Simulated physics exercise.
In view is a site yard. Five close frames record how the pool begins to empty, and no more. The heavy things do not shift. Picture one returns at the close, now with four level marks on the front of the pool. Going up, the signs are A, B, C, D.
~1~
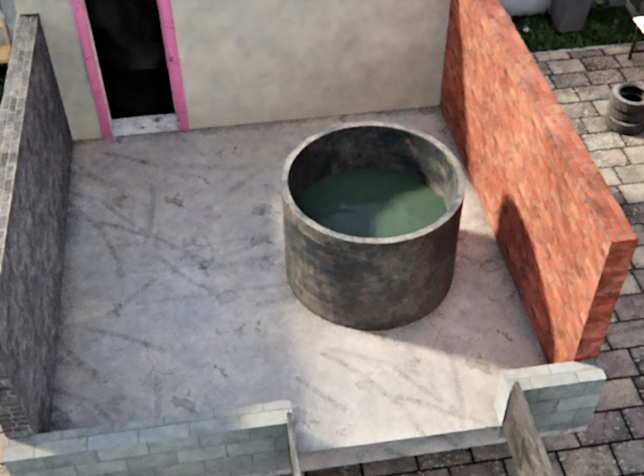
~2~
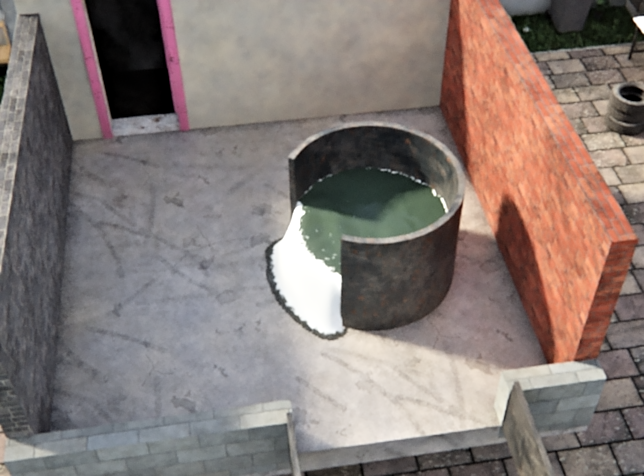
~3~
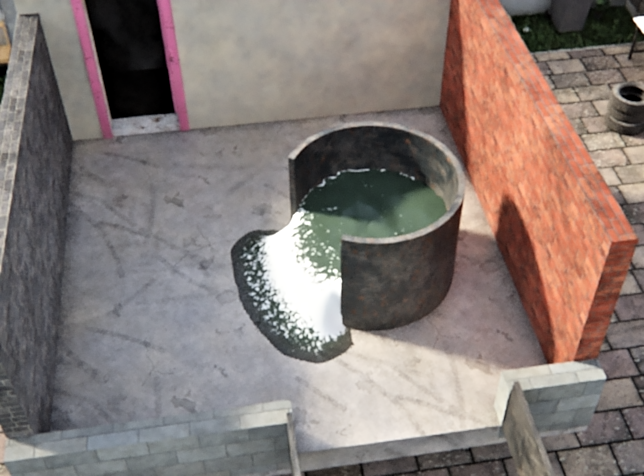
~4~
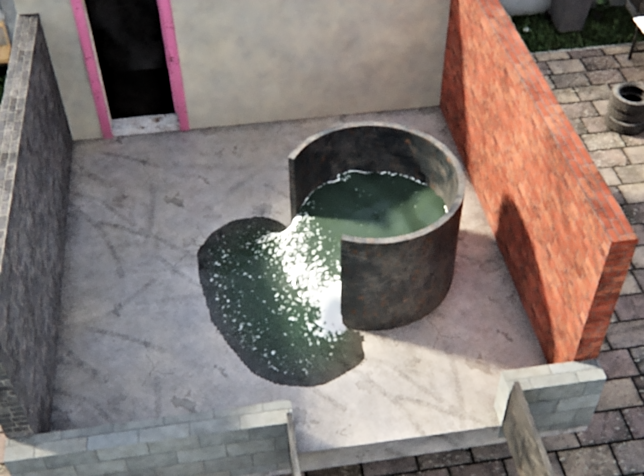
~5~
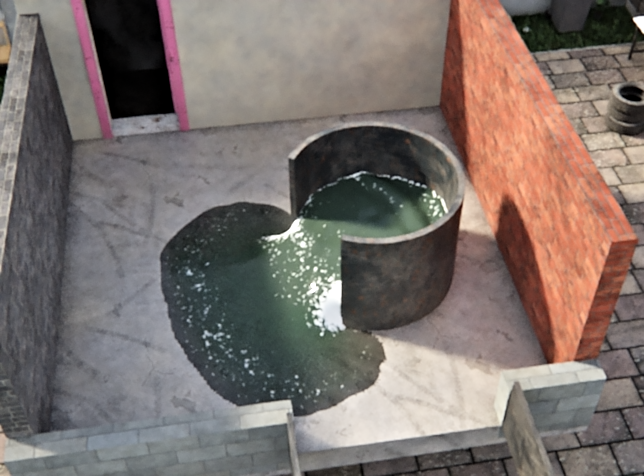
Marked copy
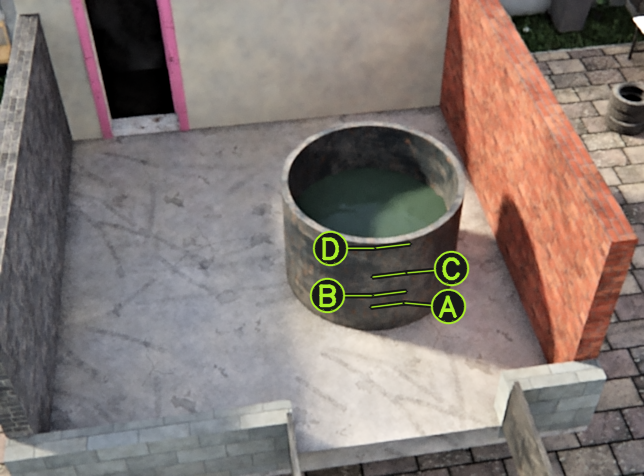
In this clip, green water rests in a round dark tank in a walled yard, then pours out through a gap in the tank's left side, foaming white and spreading across the pale floor in a widening dark green pool.
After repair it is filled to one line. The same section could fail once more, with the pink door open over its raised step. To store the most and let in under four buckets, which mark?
B will do.
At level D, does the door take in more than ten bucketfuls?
Yes, it does.
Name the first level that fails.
The answer is C.
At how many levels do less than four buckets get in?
Two of them.
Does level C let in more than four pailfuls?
Yes, that goes wrong.
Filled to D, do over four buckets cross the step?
Yes, it does.
On the marked copy, A at (388, 305); B at (388, 293); C at (390, 274); D at (391, 246); from the bottom up A, B, C, D.
If A is chosen, nothing gets over.
If B is chosen, a bucket or two gets in.
If C is chosen, about 9 bucketfuls get in.
If D is chosen, dozens of bucketfuls pour in.
